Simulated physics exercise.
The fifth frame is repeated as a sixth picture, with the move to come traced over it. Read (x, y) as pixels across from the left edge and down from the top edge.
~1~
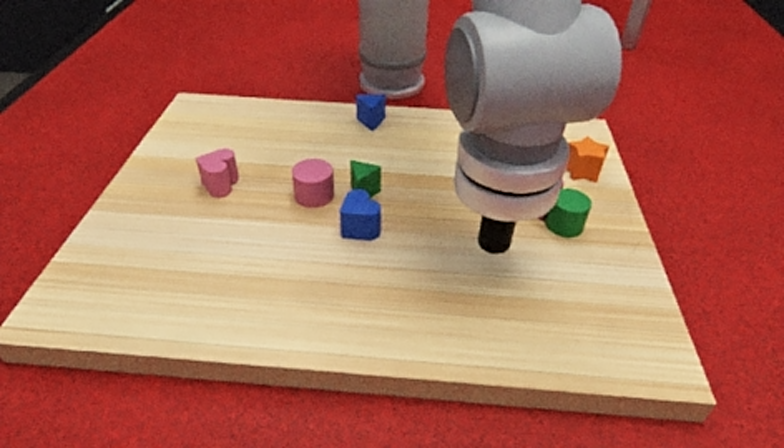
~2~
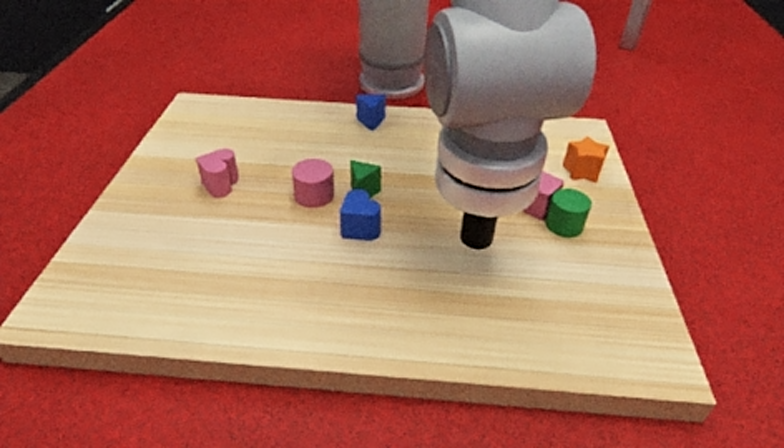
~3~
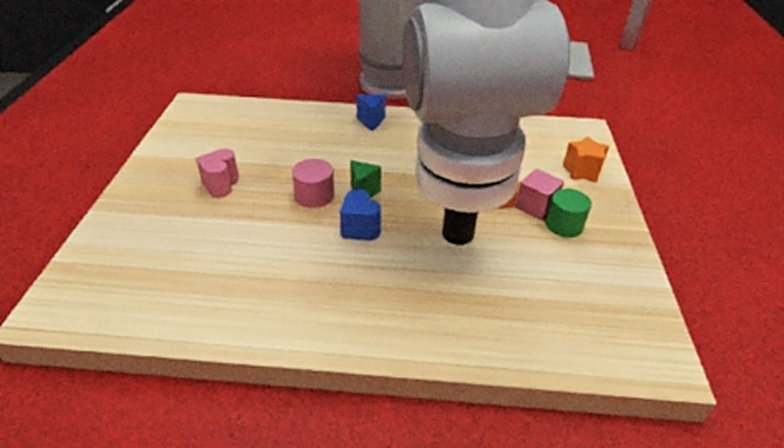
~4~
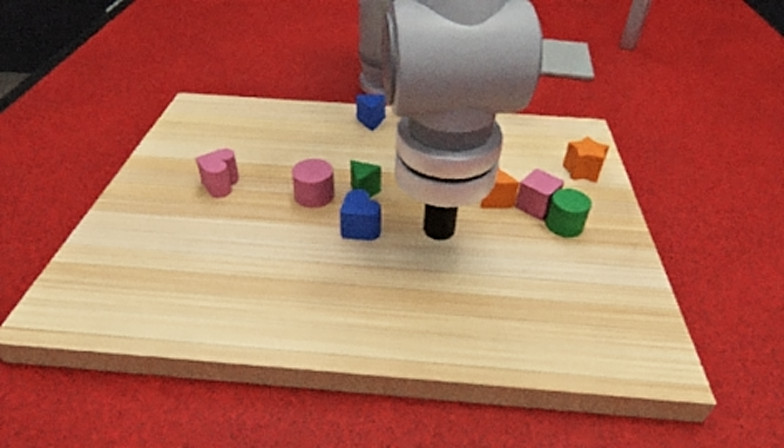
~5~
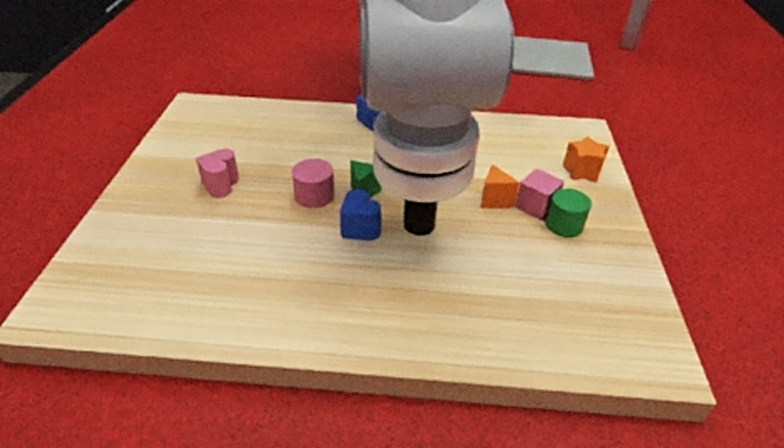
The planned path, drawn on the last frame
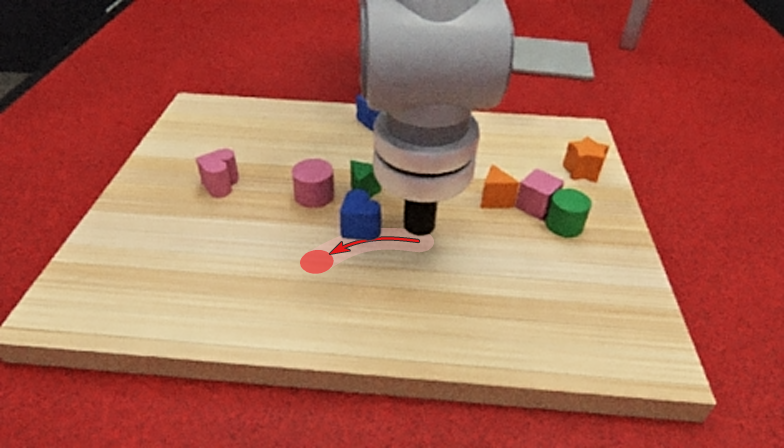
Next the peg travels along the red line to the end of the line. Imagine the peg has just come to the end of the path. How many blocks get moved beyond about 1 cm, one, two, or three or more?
I expect just one block to be moved by more than 1 cm.
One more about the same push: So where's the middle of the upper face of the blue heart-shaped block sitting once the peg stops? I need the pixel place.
The answer is (331, 198).
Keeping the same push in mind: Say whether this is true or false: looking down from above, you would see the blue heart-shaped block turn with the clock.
My answer: True.
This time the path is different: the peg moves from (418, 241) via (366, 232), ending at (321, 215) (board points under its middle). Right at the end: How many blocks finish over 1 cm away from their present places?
Total moved: Two.
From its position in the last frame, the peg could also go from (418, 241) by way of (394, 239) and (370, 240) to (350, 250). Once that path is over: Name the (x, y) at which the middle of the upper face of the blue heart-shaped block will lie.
Its top middle: (335, 199).
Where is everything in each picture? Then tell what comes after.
In the first frame, tip of the peg at (494, 244), middles of tops, blue heart-shaped block at (360, 203), green triangular block at (363, 168).
In the second frame, peg at (476, 240), nothing pushed.
In the third frame, peg at (458, 235), nothing pushed.
In the fourth frame, peg at (439, 231), nothing pushed.
In the fifth frame, peg at (419, 226), blue heart-shaped block at (360, 203), green triangular block at (363, 168).
The line goes from (418, 241) by way of (382, 239) and (347, 245) to (317, 262).
On the path given first. One third of the way, peg at (382, 224); blue heart-shaped block at (349, 201).
Two thirds of the way, peg at (346, 231); blue heart-shaped block at (331, 198), turned 60° clockwise.
At the end, peg at (315, 247); blue heart-shaped block at (331, 198), turned 60° clockwise; green triangular block unmoved.
